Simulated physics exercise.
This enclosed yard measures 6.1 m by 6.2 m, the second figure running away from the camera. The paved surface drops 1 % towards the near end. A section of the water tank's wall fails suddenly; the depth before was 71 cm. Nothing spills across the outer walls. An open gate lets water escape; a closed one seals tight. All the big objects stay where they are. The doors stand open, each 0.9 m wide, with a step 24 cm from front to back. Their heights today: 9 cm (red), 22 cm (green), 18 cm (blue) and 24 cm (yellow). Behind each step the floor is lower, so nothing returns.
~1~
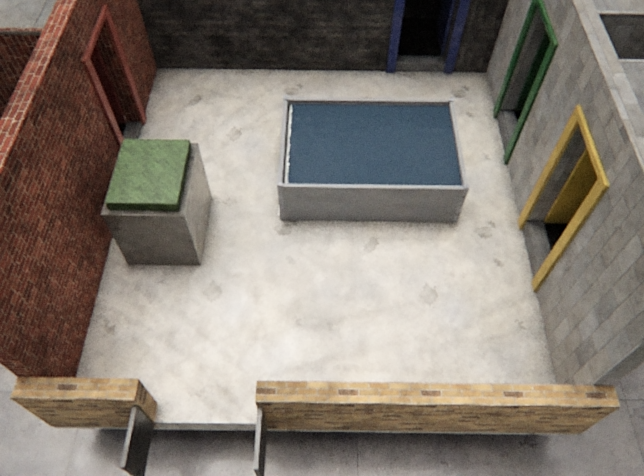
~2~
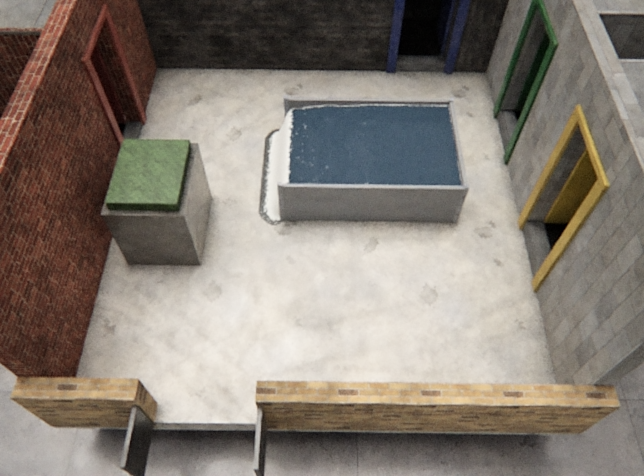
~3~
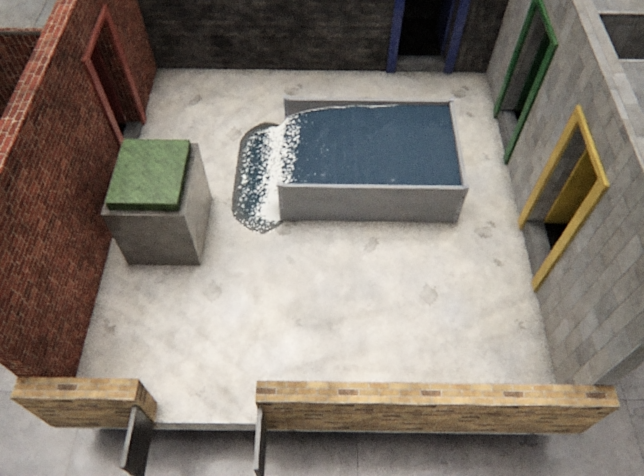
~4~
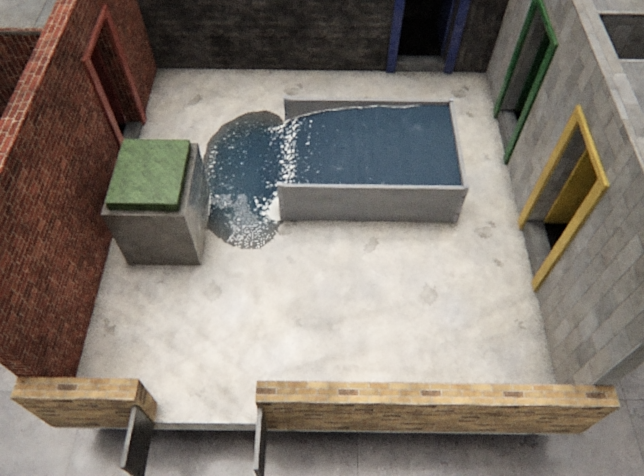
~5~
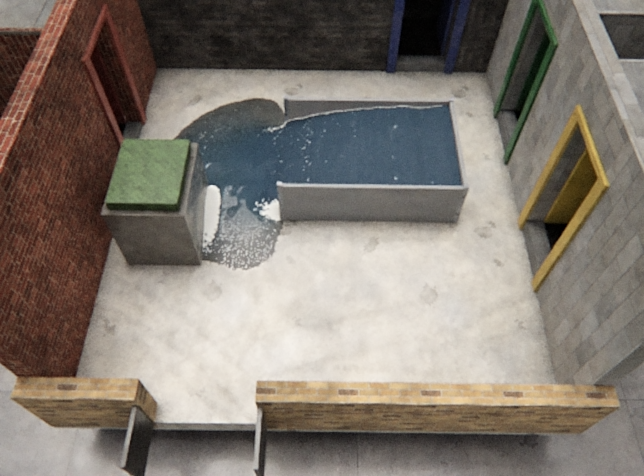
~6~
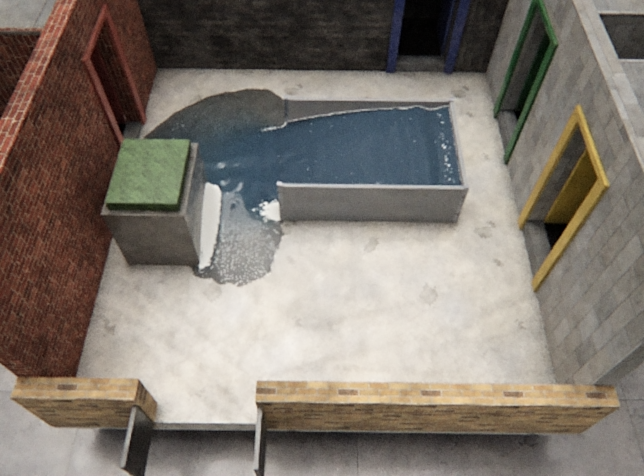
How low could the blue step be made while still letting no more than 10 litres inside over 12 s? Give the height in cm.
Some 7.5 cm above the ground.
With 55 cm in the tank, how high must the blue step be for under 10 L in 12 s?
Then roughly 5.5 cm.
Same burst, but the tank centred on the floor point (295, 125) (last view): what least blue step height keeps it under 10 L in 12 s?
Then roughly 5.5 cm.
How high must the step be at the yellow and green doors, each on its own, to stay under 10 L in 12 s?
About 8.5 cm at yellow and 13.0 cm at green.
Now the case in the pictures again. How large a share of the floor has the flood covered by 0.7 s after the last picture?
Some 30 per cent of it.
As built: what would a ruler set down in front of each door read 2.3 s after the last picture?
In cm: Red 30, green 0, blue 0, yellow 0.
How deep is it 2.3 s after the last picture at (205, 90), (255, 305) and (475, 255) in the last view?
In that order: 17, 4 and 0 cm.
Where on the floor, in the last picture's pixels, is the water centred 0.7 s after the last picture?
Around (311, 176).
Then, 0.7 s after the last picture water covers 30 % of the floor, deepest (44 cm) near (216, 204); it has not reached the blue door.
Then, 2.3 s after the last picture water covers 50 % of the floor, deepest (40 cm) near (158, 71); it has not reached the blue door.
Then, 11.3 s after the last picture water covers 95 % of the floor, deepest (10 cm) near (333, 404); 7 cm at the blue door, 0 litres in over its 18 cm step.
At the blue door as built, the water peaked near 11 cm, 7.1 s after the last picture.
With a step of 6.5 cm, 17 litres would have come in within the 12 s; with 9 cm, 3 litres. So under 10 litres takes about 7.5 cm.
